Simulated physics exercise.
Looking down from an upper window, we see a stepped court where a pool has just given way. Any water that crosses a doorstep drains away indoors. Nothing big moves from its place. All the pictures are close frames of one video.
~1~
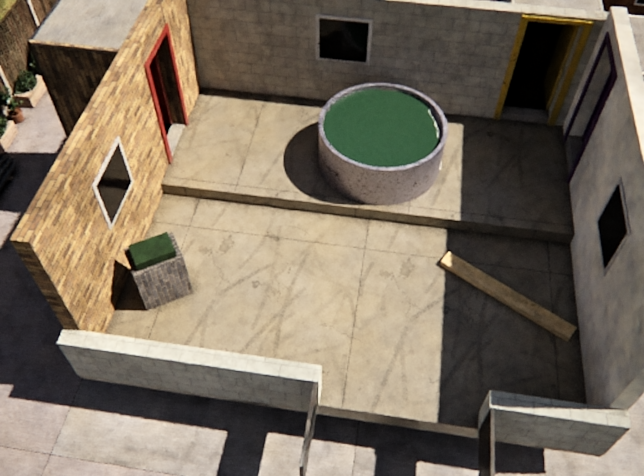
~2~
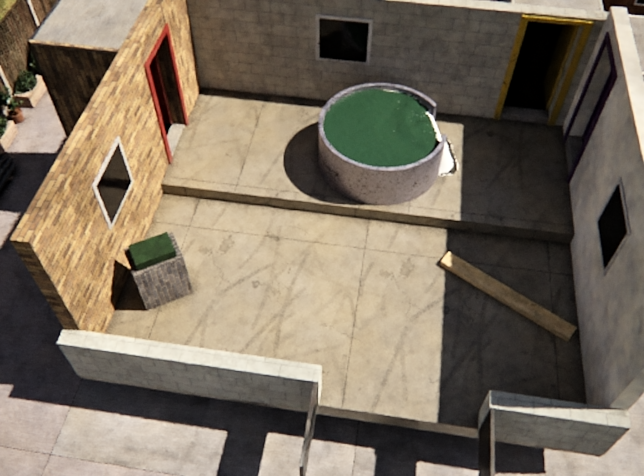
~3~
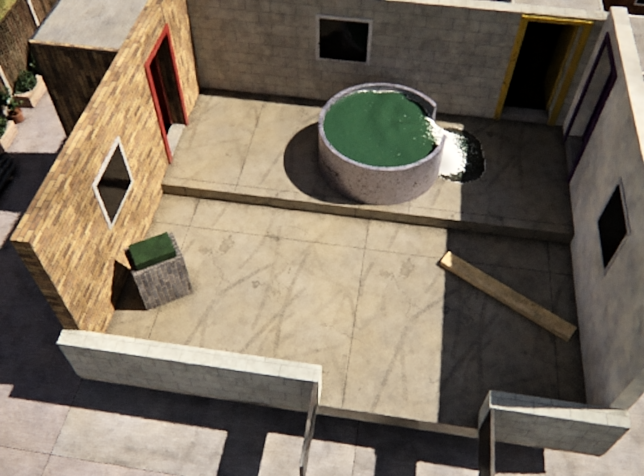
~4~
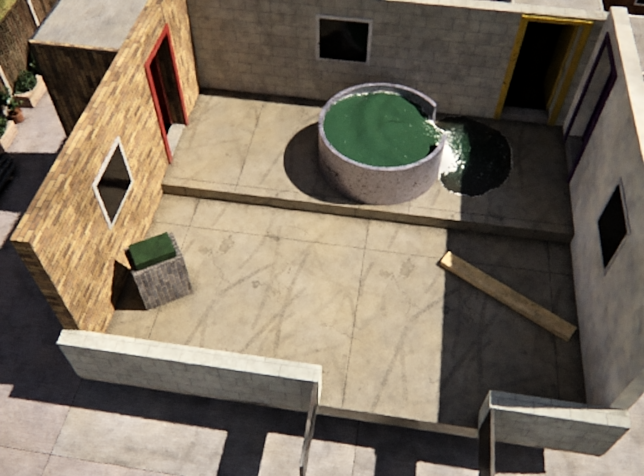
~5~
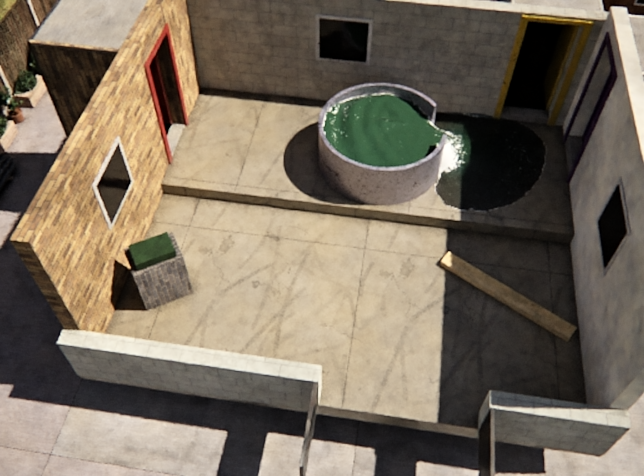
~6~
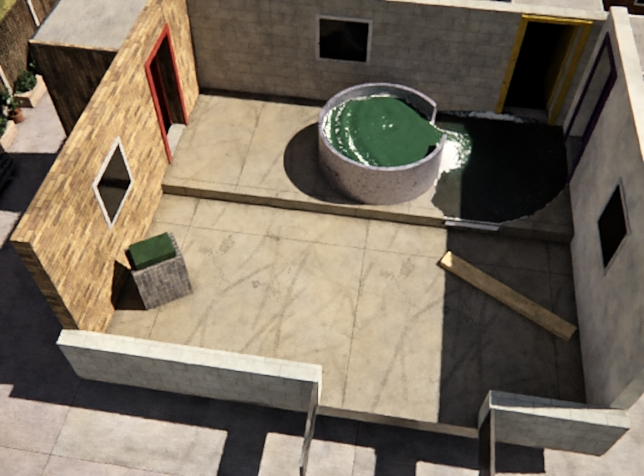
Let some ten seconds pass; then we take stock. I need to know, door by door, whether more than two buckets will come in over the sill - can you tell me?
My prediction: Purple door: Above two buckets; red door: Up to two buckets; yellow door: Above two buckets.
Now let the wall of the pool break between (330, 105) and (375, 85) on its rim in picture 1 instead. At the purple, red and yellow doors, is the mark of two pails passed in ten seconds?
The purple one falls short; the red one tops the mark; the yellow one falls short.
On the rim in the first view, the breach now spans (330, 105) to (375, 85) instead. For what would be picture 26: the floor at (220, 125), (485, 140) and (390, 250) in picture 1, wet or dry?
Submerged, submerged, bone-dry.
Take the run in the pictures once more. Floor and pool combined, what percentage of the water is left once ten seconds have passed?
My figure: Some 82 per cent.
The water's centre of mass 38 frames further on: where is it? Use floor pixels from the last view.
I reckon somewhere around (456, 208).
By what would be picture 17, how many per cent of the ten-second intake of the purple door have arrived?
Near 70 in a hundred.
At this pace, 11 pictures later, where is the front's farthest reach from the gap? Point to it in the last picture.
The front's farthest point is close to (582, 369).
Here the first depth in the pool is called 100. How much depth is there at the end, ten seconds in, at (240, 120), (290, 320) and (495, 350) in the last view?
Taking the places in turn, I get roughly 2, 4 and 6 percent.
A moment on, water covers 15 % of the floor; the purple door under two buckets in, the red door not reached, the yellow door under two buckets in.
Next, water covers 20 % of the floor; the purple door over two buckets in, the red door not reached, the yellow door over two buckets in.
Then, water covers 35 % of the floor; the purple door far over two buckets in, the red door not reached, the yellow door far over two buckets in.
Later, water covers 55 % of the floor; the purple door far over two buckets in, the red door not reached, the yellow door far over two buckets in.
In the end, water covers 85 % of the floor; the purple door far over two buckets in, the red door wet at the sill, nothing in, the yellow door far over two buckets in.
